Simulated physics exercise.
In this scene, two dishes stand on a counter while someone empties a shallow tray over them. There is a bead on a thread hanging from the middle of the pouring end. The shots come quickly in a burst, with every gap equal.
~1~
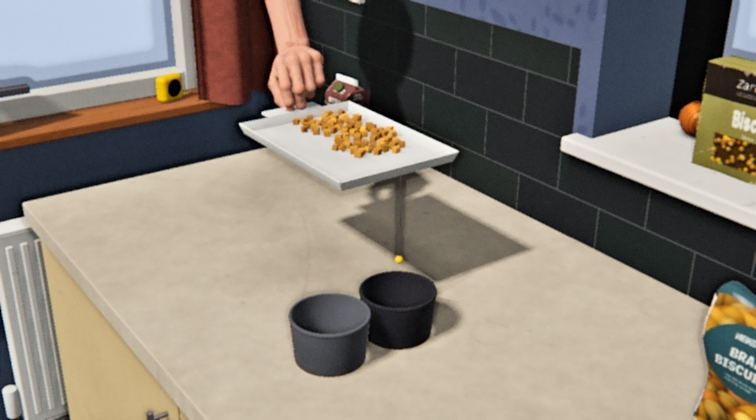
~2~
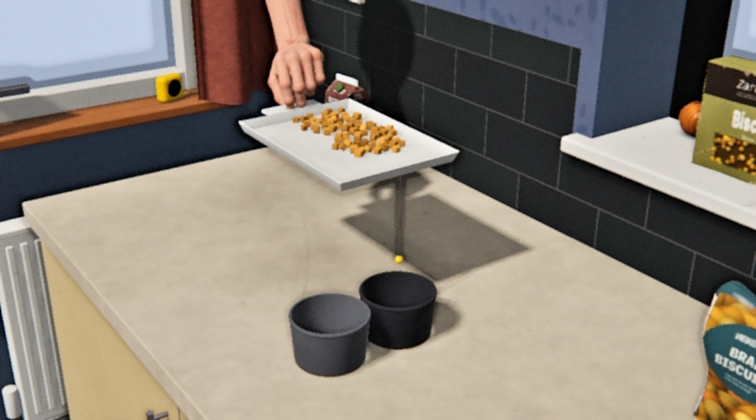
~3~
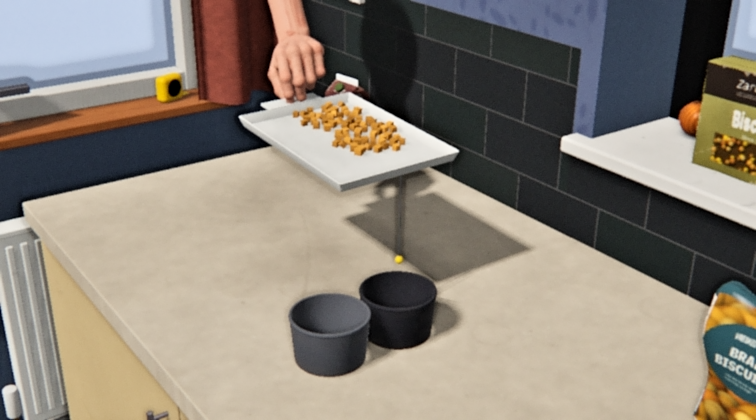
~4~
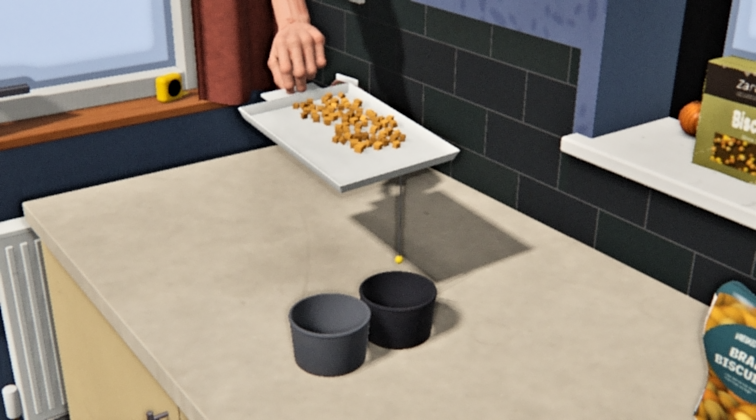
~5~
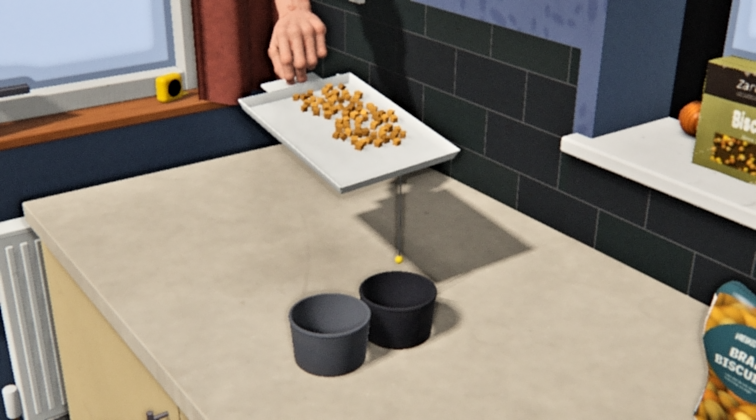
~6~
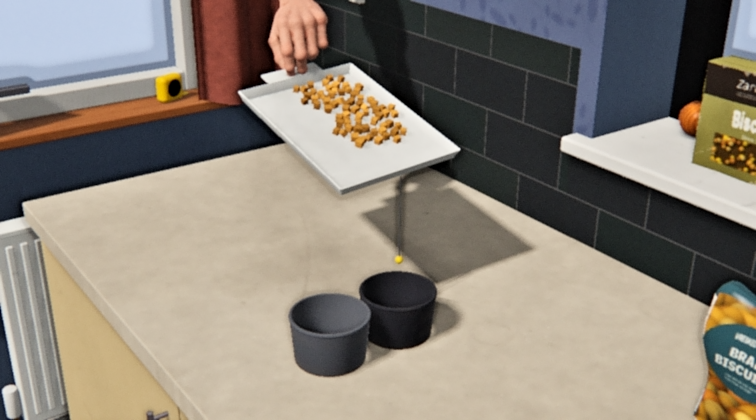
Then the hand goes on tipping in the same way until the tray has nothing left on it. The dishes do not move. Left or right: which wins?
My bet is the dish over on the right is left holding more.
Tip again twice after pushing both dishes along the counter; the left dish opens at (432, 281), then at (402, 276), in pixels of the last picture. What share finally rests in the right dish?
Roughly 0 per cent, then roughly 0 per cent.
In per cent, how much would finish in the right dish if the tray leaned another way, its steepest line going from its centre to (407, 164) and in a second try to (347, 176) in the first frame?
Shares: 0 %, then 20 %.
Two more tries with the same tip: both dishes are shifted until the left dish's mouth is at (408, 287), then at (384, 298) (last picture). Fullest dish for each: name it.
The leftmost dish, then the leftmost dish.
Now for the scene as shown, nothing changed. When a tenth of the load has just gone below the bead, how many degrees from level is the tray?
Somewhere around 55 degrees.
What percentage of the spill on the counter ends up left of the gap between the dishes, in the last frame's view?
Near 40 in a hundred.
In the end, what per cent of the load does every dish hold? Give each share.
In the left dish you'd find about 30 % of the load, and in the right dish about 60 %.
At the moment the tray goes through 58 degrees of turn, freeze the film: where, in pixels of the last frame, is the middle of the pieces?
The centre of the load shows up near (376, 180) in the last view.
Soon after the last picture, tray tipped steeply; about two thirds on the tray; a small part in the left dish; a small part in the right dish; a stray few outside both; about a quarter in the air.
A little later, tray tipped right over; a small part on the tray; about a quarter in the left dish; about a third in the right dish; a small part outside both; about a quarter in the air.
Later still, tray tipped past a quarter turn; about a quarter in the left dish; about half in the right dish; about a quarter outside both.
At rest, tray tipped past a quarter turn; about a quarter in the left dish; about half in the right dish; about a quarter outside both.
